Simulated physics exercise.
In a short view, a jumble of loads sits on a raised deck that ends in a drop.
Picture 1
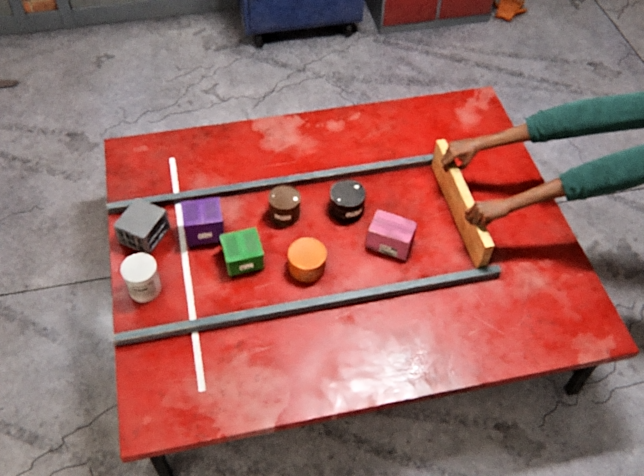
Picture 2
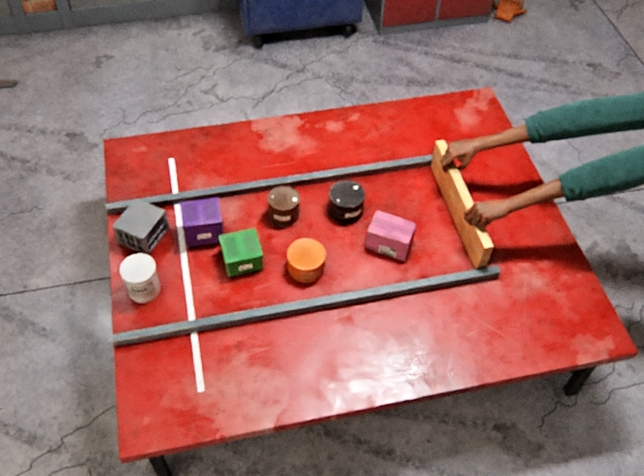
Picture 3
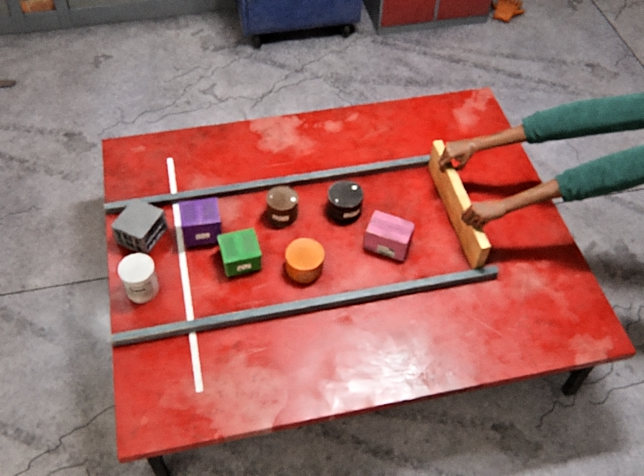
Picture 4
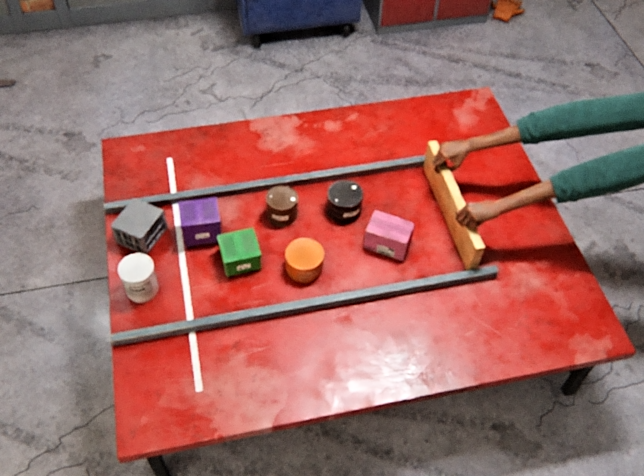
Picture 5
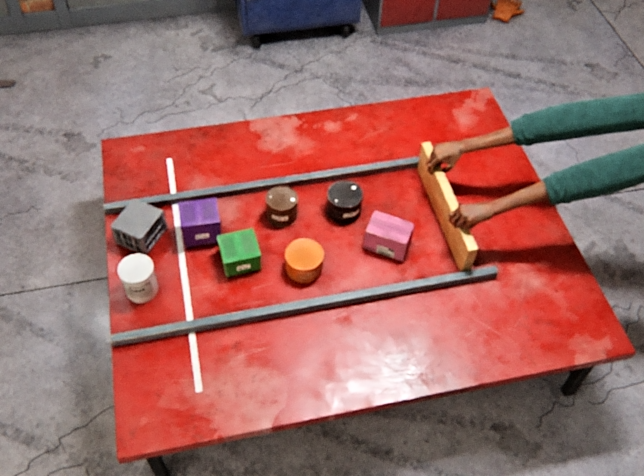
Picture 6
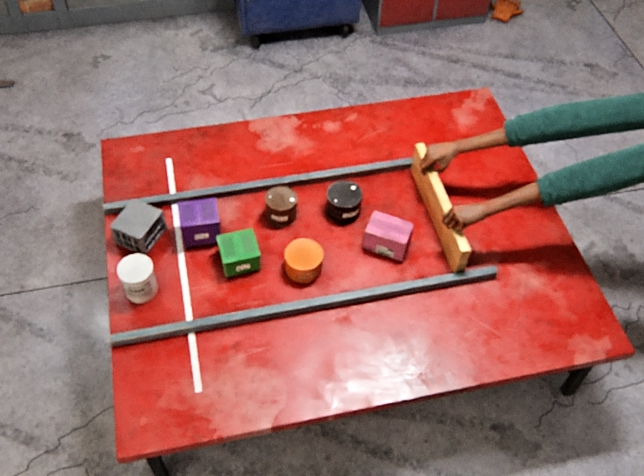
Two hands slide a wooden plank slightly left between grey rails toward still, colourful objects.
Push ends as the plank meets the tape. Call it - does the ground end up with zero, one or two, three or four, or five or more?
The ground ends up with one or two.
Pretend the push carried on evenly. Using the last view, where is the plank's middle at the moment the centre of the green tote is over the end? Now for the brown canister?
Around (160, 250) first and around (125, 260) second.
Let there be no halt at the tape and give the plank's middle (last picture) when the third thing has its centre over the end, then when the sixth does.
At the first moment about (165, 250), at the next about (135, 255).
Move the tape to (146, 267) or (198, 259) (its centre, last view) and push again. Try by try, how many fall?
The first try gives 4, the second gives 0.
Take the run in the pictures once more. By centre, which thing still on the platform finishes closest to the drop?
Foremost: The grey crate.
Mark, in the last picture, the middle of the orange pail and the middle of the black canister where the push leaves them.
Orange pail: About (167, 303); black canister: About (159, 234).
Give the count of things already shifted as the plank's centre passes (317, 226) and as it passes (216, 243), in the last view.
4 and 8.
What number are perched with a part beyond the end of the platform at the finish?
2, I think.
A little later, none off yet; white pail at rest near (139, 279); grey crate at rest near (139, 227); purple tote at rest near (200, 223).
Next, none off yet; white pail at rest near (139, 279); grey crate shifted a little near (131, 225); purple tote shifted about its own width near (162, 233).
When it is over, the number that fall off is one or two; down, white pail.
